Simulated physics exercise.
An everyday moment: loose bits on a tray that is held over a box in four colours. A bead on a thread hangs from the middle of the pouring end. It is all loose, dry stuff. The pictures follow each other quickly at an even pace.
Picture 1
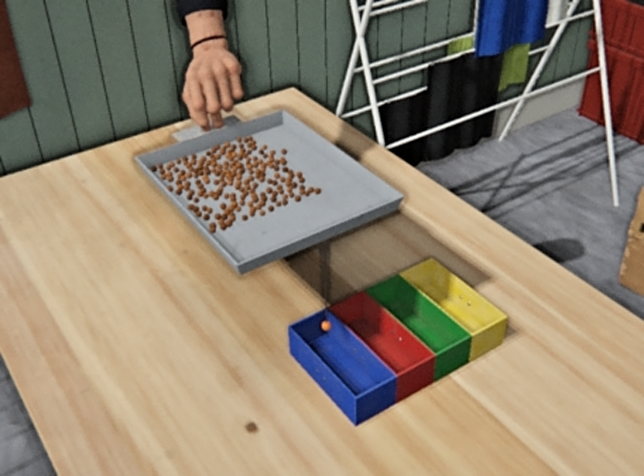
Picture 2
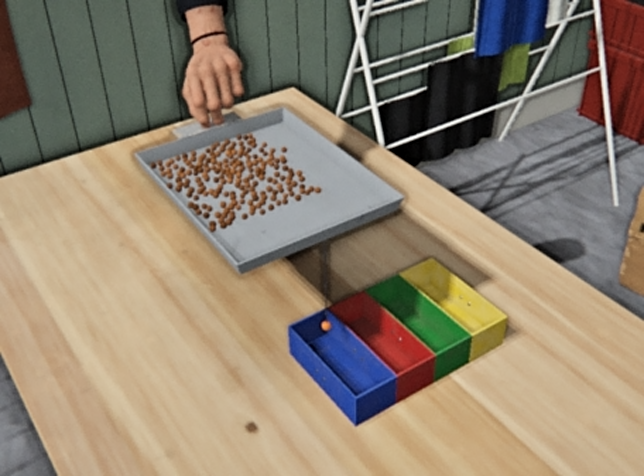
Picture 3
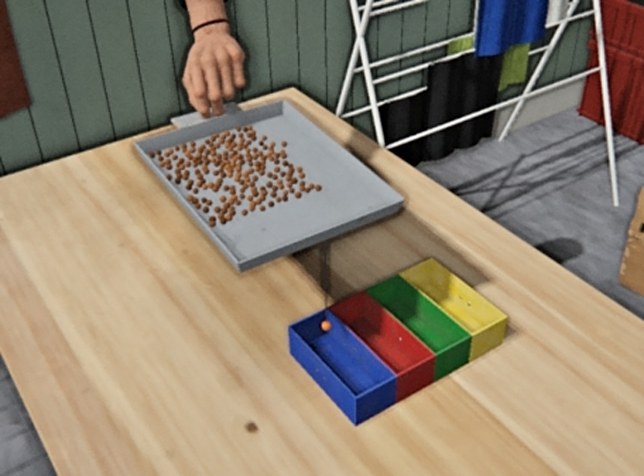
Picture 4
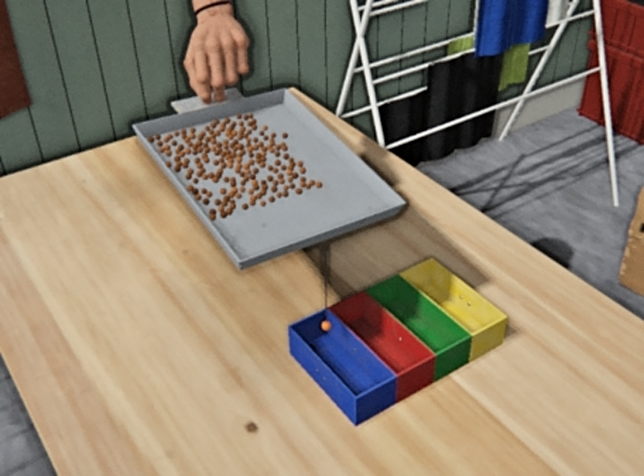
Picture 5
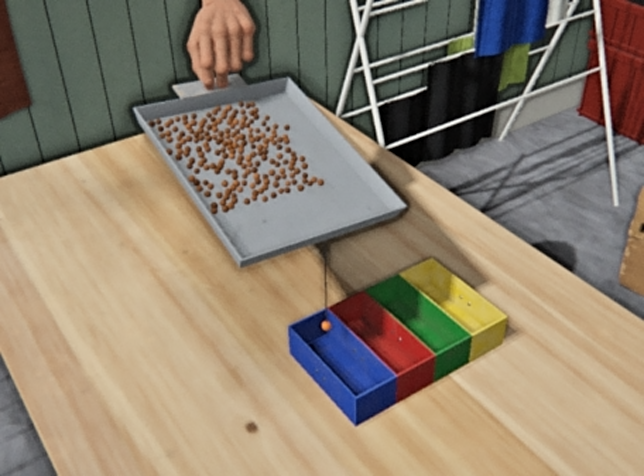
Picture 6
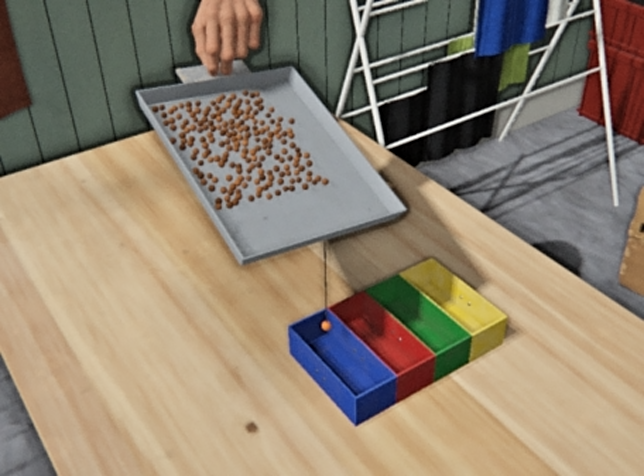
On a wooden table, a hand holds a grey tray of small brown balls above a box with blue, red, green and yellow cells. The hand gradually raises the back of the tray, tilting it toward the box, while the balls spread slightly and the orange bead stays still.
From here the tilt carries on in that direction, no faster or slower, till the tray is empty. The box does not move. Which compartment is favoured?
It favours the green compartment.
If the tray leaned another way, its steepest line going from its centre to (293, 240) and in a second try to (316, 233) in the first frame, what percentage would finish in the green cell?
First some 0, then 0 per cent.
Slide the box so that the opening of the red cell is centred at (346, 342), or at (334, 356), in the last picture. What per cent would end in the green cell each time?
The first gives 50 %, the second 20 %.
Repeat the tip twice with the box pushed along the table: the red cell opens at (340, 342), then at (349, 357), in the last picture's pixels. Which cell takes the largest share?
At the first place that yellow cell, at the second the cell in yellow.
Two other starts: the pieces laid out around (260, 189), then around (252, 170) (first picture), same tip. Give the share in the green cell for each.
In turn 50 and 60 in a hundred.
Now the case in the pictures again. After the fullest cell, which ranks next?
Second comes red.
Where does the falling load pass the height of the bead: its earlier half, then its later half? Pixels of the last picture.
Around (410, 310) and then (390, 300).
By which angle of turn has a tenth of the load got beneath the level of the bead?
Roughly 70°.
Soon, tray tipped steeply; about two thirds on the tray; a stray few in the green cell; a stray few in the red cell; about a third falling or outside the box.
A while on, tray tipped past a quarter turn; about a quarter on the tray; about half in the green cell; about a quarter in the red cell; a stray few in the yellow cell; a stray few in the blue cell; a small part falling or outside the box.
Towards the end, tray tipped past a quarter turn; about two thirds in the green cell; about a third in the red cell; a stray few in the yellow cell; a stray few in the blue cell; a stray few falling or outside the box.
Finally, tray tipped past a quarter turn; about two thirds in the green cell; about a third in the red cell; a stray few in the yellow cell; a stray few in the blue cell; a stray few outside the box.
